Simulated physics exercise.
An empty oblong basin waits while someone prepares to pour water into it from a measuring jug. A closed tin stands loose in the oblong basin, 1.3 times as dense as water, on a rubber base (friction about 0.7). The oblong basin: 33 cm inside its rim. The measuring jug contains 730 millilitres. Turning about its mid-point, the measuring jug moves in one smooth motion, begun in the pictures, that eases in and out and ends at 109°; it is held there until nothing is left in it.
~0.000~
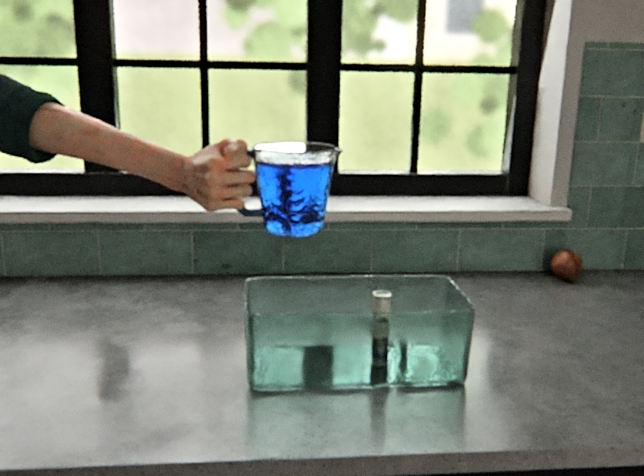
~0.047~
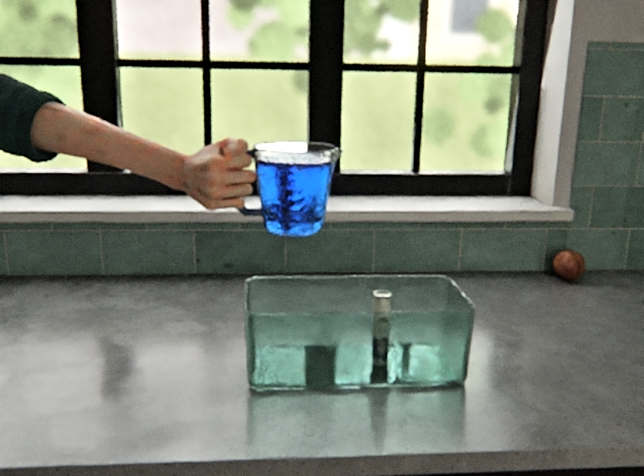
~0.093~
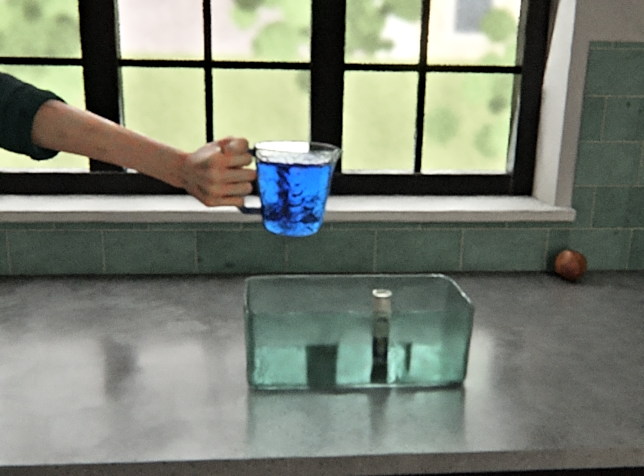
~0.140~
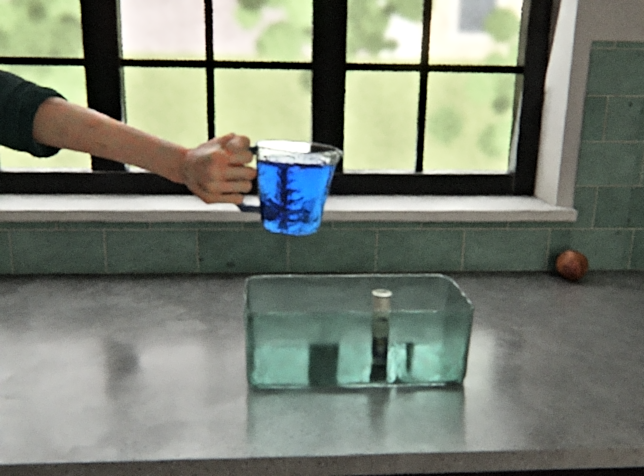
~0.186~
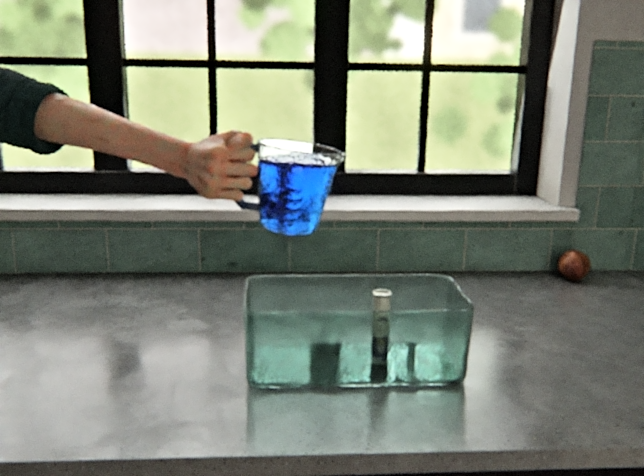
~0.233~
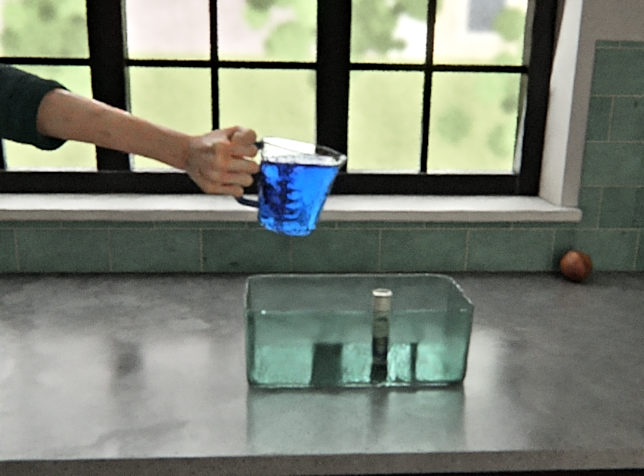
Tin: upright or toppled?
Toppled.
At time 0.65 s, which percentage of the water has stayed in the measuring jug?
72 %.
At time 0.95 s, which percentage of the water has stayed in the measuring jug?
16 per cent or so.
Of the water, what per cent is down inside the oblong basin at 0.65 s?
Around 6%.
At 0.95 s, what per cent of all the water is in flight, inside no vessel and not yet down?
I'd put it at about 20 per cent of the liquid.
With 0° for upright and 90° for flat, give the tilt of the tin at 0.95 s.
Some 0°.
After 0.65 s the tilt is 68° and 73 per cent is still to pour; the tin stands where it began.
After 0.95 s the tilt is 103° and 15 per cent is still to pour; the tin stands where it began.
After 1.27 s the tilt is 109° and 0 per cent is still to pour; the tin lies on its side.
After 1.62 s the tilt is 109° and 0 per cent is still to pour; the tin lies on its side.
In the end the tin lies on its side.
